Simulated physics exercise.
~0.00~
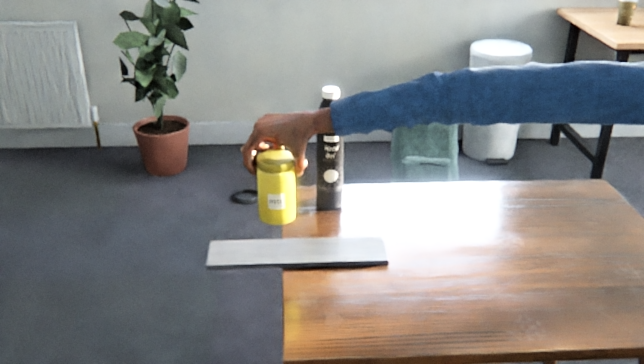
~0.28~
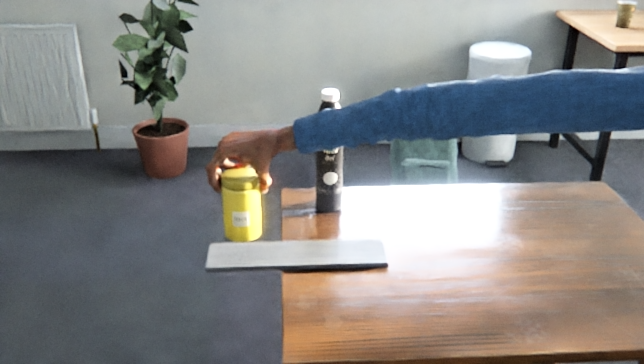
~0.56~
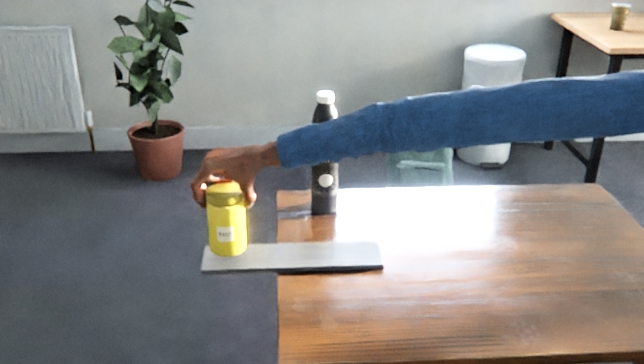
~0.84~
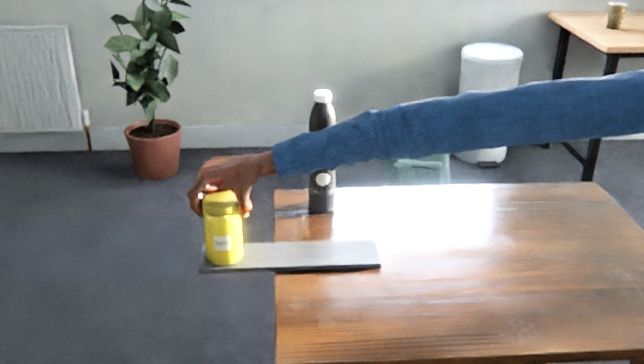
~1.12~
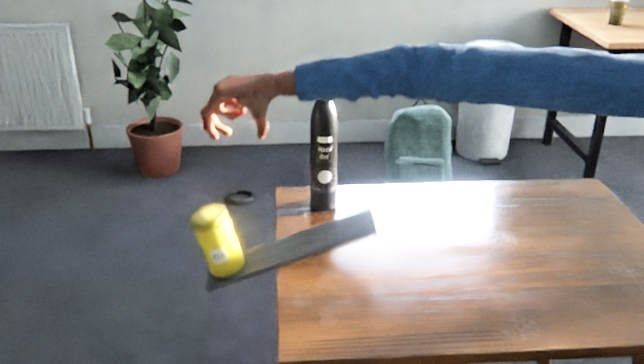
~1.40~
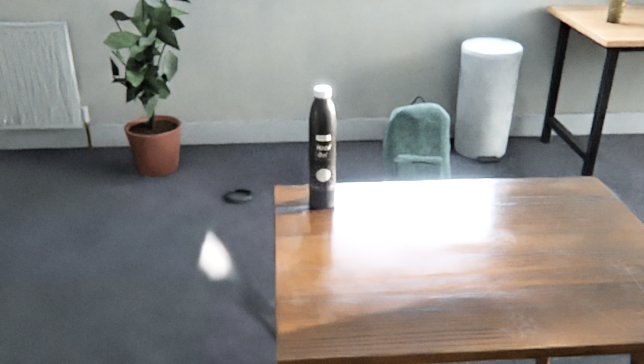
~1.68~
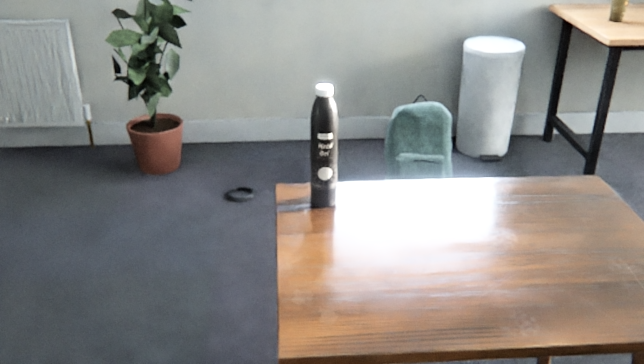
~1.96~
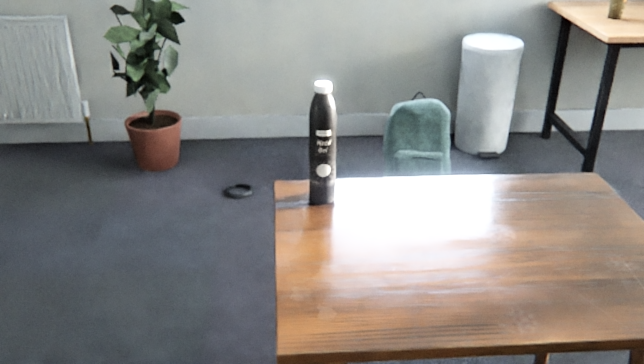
The footage shows a hand moving a yellow jar left and lowering it onto the overhanging end of a grey board on a wooden table. As the hand lets go, the board tips and both drop off the table's end, leaving the black bottle standing.
